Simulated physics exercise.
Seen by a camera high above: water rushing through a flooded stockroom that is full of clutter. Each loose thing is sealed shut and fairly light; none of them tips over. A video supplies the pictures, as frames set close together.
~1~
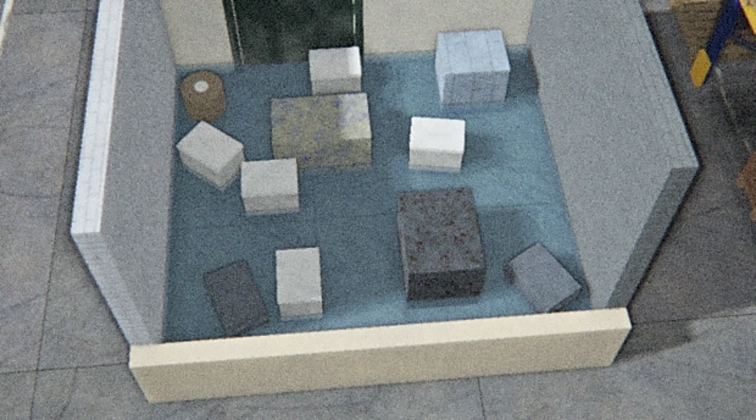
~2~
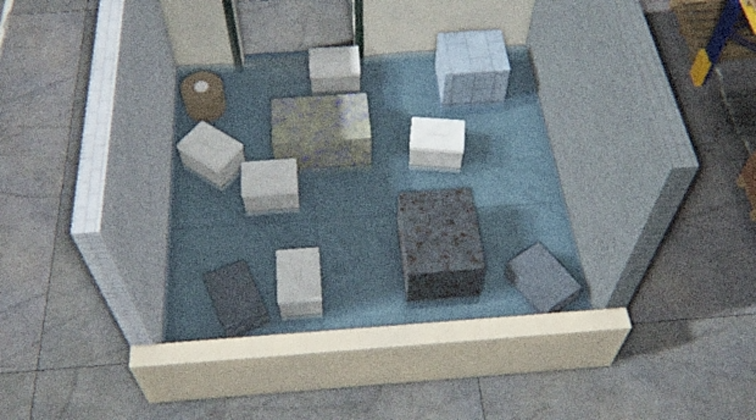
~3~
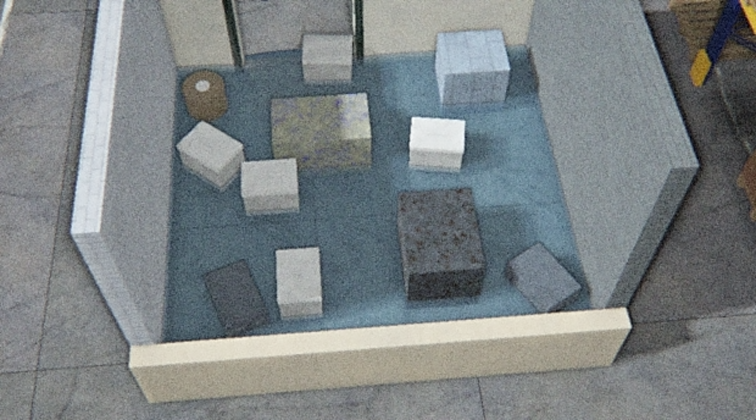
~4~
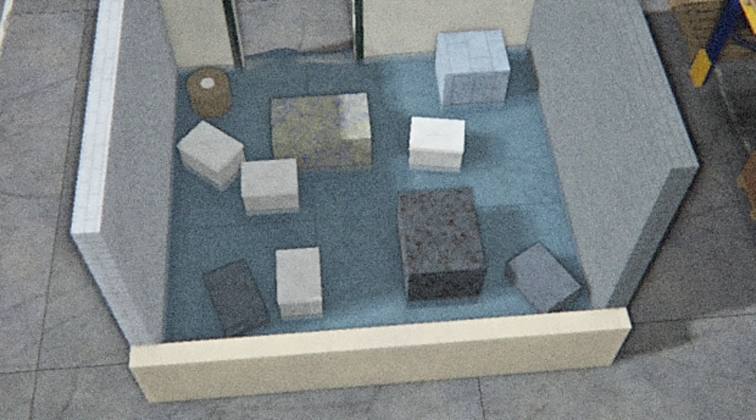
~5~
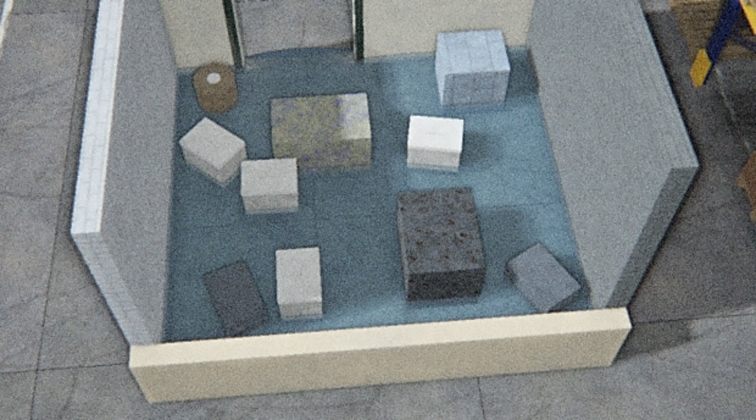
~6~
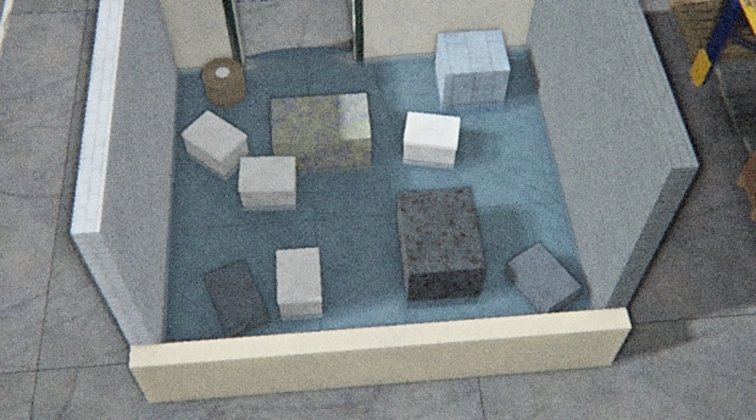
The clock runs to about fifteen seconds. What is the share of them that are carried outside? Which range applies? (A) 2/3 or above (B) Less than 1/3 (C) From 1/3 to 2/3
Option C: From 1/3 to 2/3.
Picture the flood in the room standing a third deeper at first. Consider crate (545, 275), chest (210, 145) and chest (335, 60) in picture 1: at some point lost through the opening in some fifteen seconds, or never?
Held back, then escapes, then escapes.
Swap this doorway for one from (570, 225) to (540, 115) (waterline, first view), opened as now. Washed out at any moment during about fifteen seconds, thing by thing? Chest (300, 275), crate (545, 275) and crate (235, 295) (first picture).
Turn by turn - stays put, departs, stays put.
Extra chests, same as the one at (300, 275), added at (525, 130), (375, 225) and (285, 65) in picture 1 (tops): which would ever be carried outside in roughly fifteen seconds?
In order: Never exits; never exits; exits.
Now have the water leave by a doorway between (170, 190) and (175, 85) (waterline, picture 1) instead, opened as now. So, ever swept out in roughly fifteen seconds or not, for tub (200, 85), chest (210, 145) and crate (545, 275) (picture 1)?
One by one, that's lost, lost, not lost.
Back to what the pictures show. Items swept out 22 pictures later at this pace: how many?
5.
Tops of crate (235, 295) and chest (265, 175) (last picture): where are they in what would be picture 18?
My guess is around (226, 265) and around (273, 77).
A moment on, 1 of 8 are out; 7 afloat.
Next, 4 of 8 are out; 4 afloat.
Later, 5 of 8 are out; 2 afloat.
In the end, 5 of 8 are out; 0 afloat.
